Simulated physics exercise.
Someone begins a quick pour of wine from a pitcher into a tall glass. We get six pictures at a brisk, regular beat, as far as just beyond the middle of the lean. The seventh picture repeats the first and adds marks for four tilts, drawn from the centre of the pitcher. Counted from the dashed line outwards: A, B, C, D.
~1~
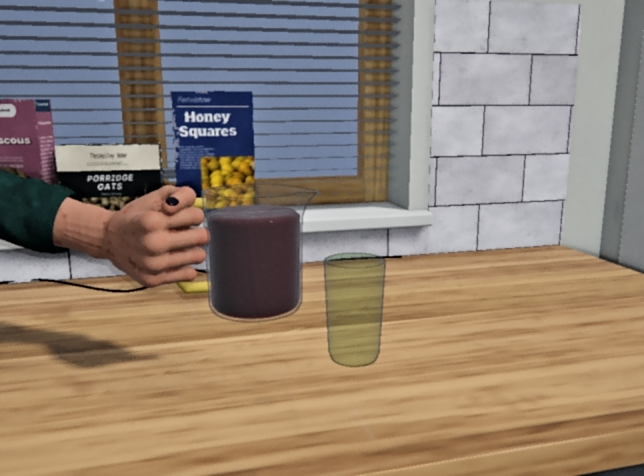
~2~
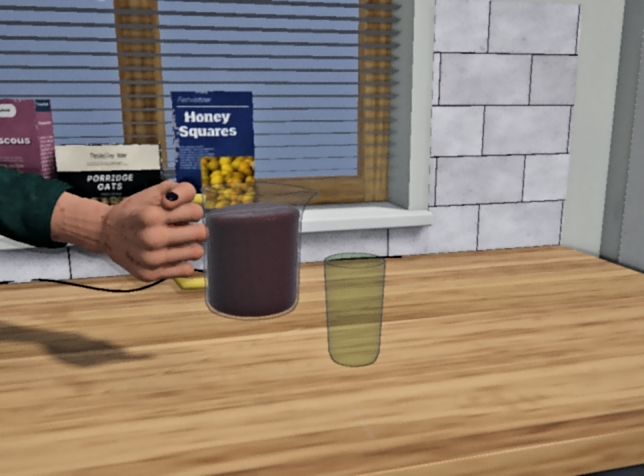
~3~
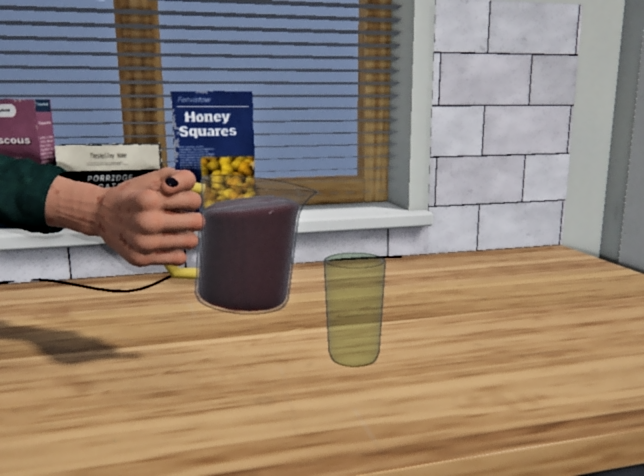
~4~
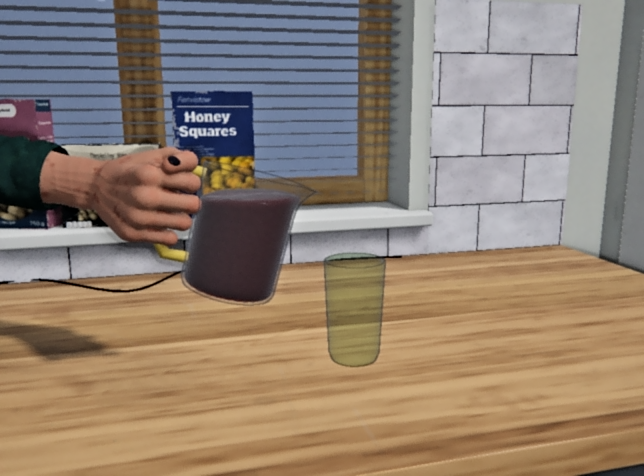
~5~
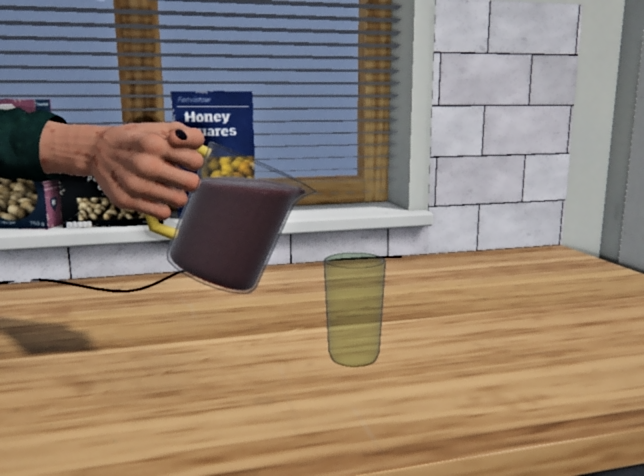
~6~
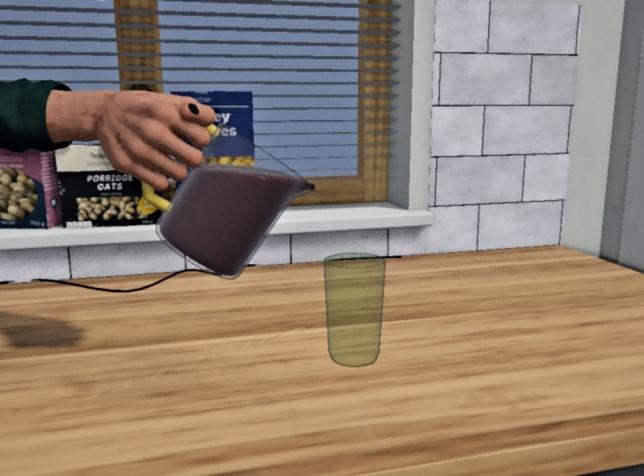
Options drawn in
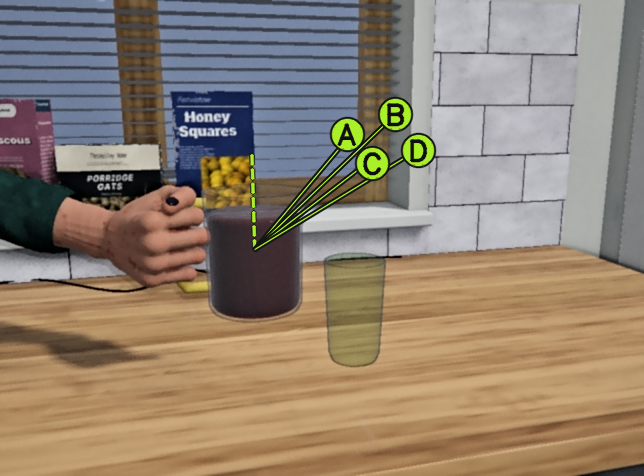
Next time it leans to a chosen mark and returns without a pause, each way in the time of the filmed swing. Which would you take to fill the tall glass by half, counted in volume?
B beats the others.
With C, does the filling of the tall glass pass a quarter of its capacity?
Yes, it does.
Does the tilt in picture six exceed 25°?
Yes.
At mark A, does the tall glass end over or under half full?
Under half.
On the marked copy, A at (338, 149); B at (383, 126); C at (356, 170); D at (404, 158).
With A, the tall glass ends with about 32 % of what it can hold.
With B, the tall glass ends with about 49 % of what it can hold.
With C, the tall glass ends with about 68 % of what it can hold.
With D, the tall glass ends with about 83 % of what it can hold; 5 % of the wine is spilt.
